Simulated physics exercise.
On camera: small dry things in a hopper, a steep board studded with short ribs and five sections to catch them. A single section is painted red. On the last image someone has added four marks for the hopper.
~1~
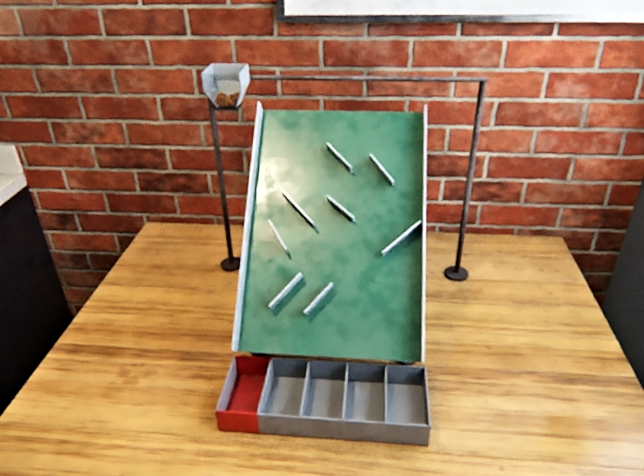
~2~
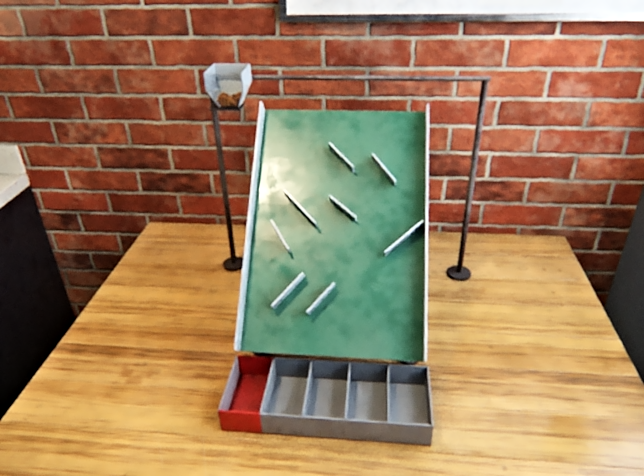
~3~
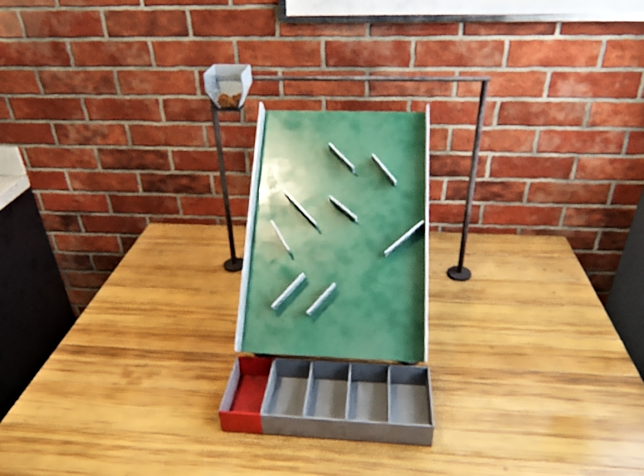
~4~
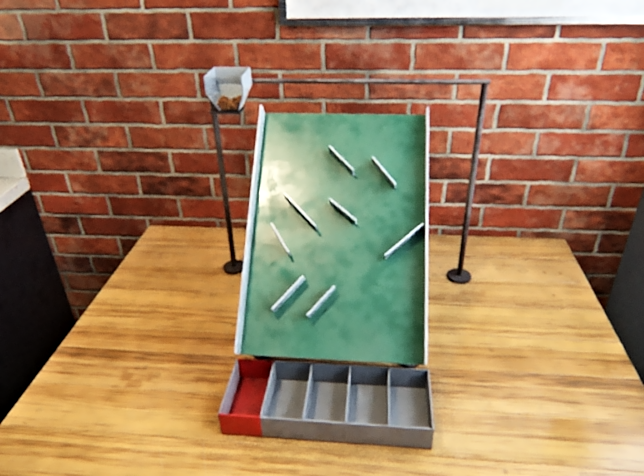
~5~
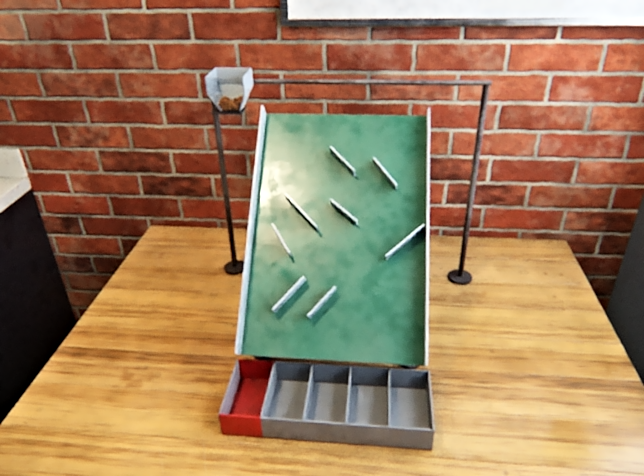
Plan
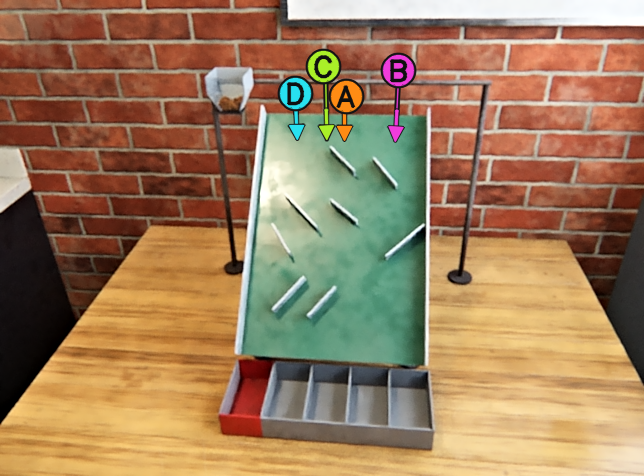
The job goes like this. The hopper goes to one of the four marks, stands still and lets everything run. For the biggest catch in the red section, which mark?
It is D.
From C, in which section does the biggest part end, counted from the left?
The fourth from the left.
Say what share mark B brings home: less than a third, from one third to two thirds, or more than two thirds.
Mark B gives less than a third.
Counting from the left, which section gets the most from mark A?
The fourth from the left.
On the marked copy, mark A meets the board at (344, 135); mark B meets the board at (395, 136); mark C meets the board at (326, 134); mark D meets the board at (297, 134).
For mark A, not one piece in the red section, almost all in other sections, about a tenth outside the box.
For mark B, not one piece in the red section, almost all in other sections, about a tenth held on the board, just a few outside the box.
For mark C, about a tenth in the red section, the larger part in other sections, about a tenth outside the box.
For mark D, roughly a third in the red section, roughly half in other sections, about a tenth outside the box.
